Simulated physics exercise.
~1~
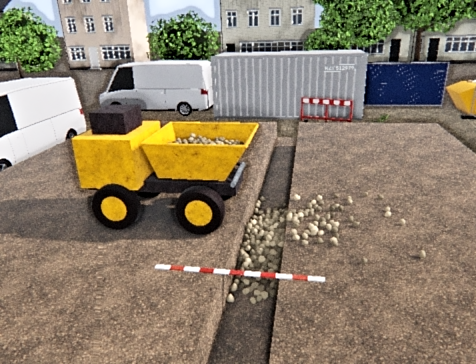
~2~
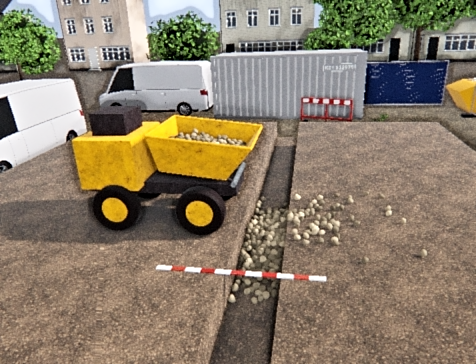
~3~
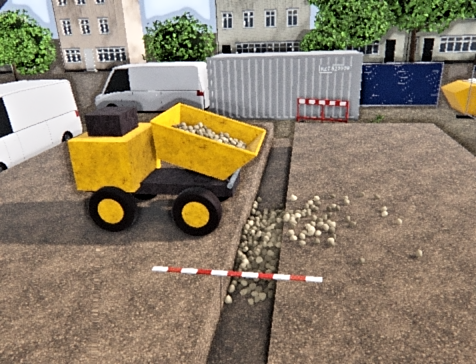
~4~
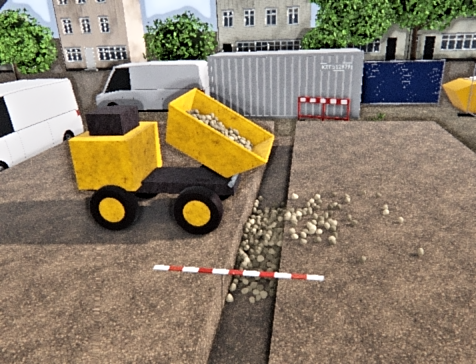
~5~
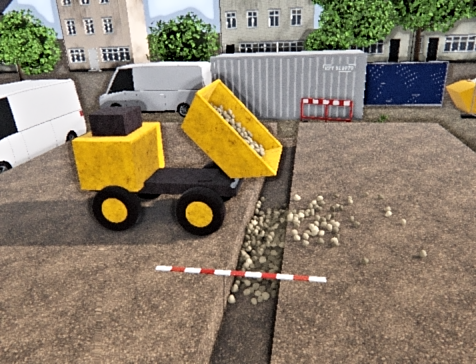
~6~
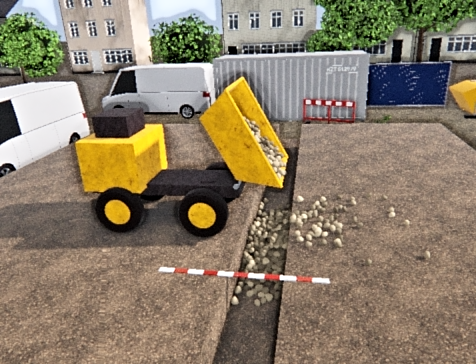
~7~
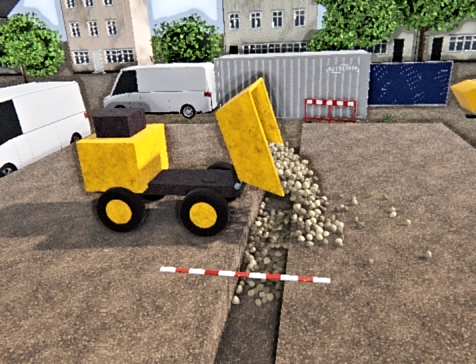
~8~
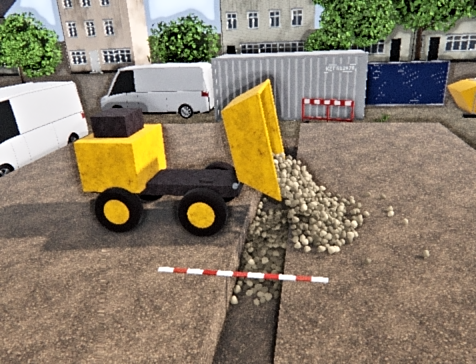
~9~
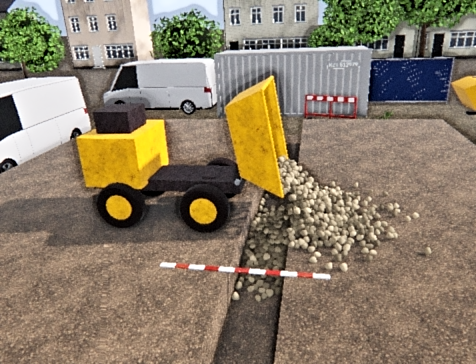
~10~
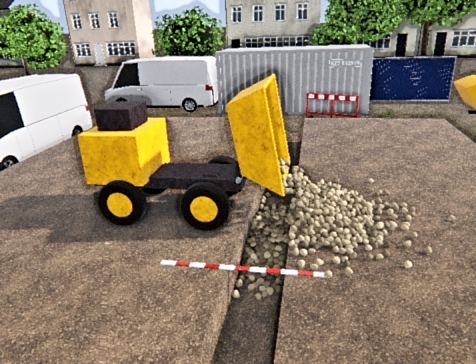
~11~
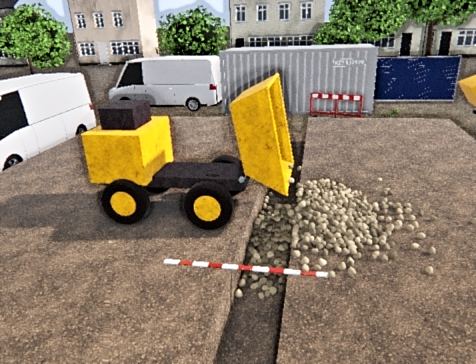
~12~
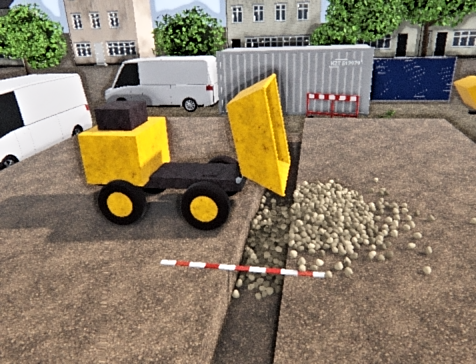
A small yellow dumper beside a narrow trench tipped its body up steeply to the right, and its load of pale stones slid out, mostly landing beyond the trench in a spread-out heap, while the emptied body stayed raised.
